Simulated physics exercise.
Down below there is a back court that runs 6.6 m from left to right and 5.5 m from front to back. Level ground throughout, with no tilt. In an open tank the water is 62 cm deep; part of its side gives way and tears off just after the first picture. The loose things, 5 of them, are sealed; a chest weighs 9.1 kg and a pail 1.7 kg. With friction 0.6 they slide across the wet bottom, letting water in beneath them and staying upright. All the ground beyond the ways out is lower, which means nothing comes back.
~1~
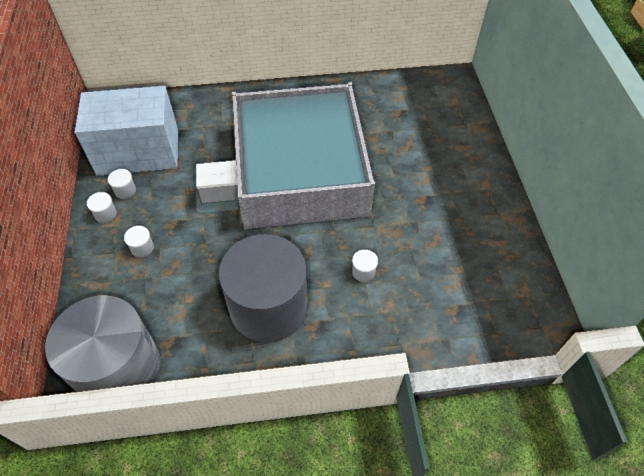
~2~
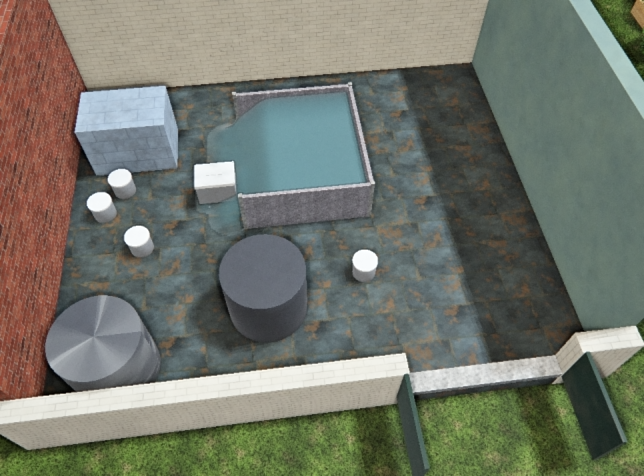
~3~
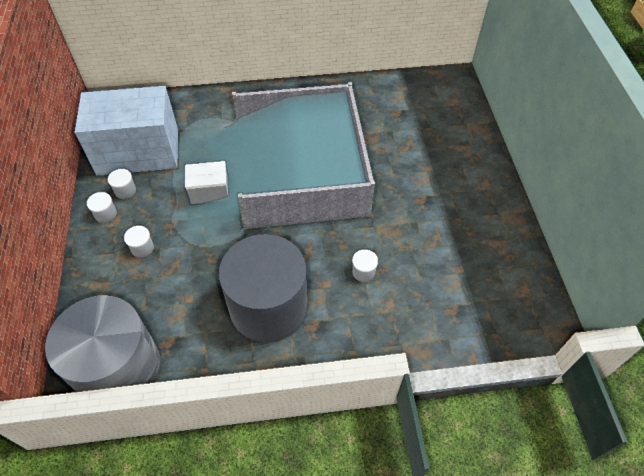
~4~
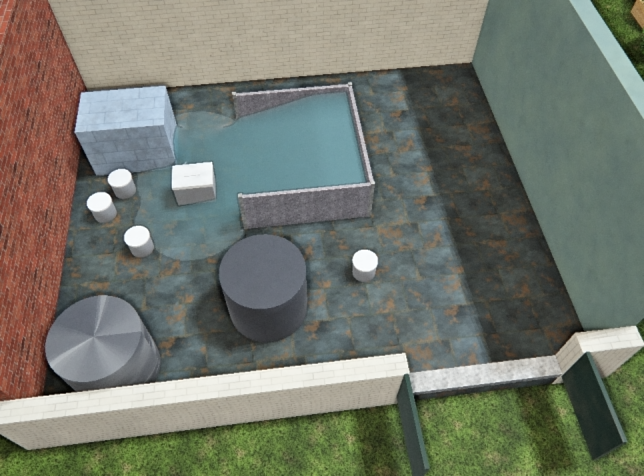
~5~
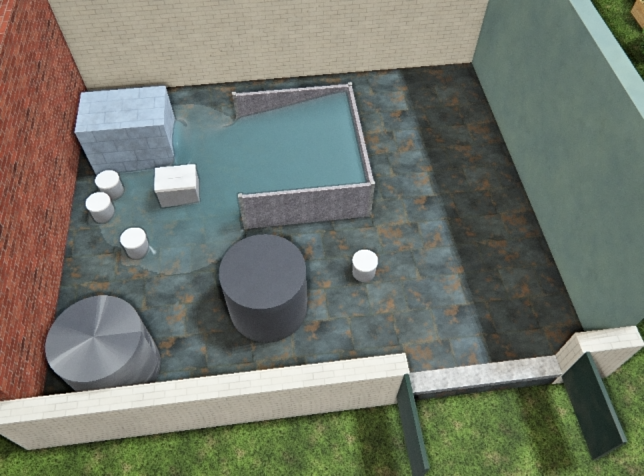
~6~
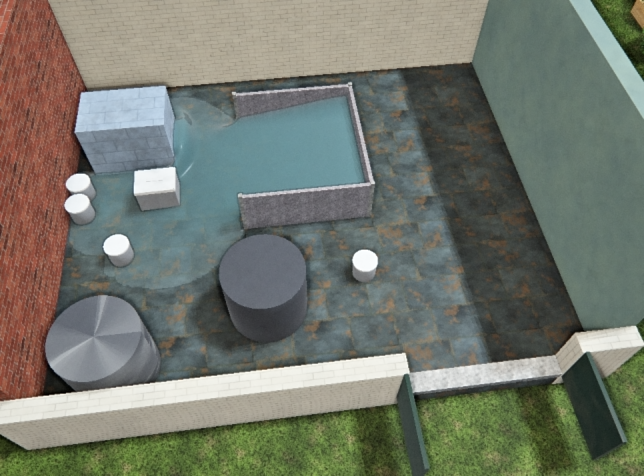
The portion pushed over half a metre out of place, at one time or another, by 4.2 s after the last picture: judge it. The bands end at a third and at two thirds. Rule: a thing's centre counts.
Top band.
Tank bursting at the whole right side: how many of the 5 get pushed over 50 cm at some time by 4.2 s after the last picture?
Then the count would be 0.
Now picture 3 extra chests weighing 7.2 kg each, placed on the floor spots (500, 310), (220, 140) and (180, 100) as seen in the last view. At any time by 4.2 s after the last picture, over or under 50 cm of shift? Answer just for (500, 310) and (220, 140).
Within it, beyond it.
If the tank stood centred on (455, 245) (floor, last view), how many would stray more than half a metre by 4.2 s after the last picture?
The count would be 5.
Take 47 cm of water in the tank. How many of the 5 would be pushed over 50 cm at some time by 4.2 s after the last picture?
That would make 4 of them.
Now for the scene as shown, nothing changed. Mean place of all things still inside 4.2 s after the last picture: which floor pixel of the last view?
At about (200, 277).
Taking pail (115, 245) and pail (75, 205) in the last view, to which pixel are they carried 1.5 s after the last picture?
Roughly (40, 385), then roughly (63, 240).
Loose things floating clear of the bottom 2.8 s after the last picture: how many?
Total: 4.
Then, 0.4 s after the last picture 3 of 5 are over 50 cm from their spots; 4 afloat.
Then, 1.5 s after the last picture 4 of 5 are over 50 cm from their spots; 4 afloat.
Then, 2.8 s after the last picture 4 of 5 are over 50 cm from their spots; 4 afloat.
Then, 4.2 s after the last picture 4 of 5 are over 50 cm from their spots, and 4 have been at some point; 4 afloat.
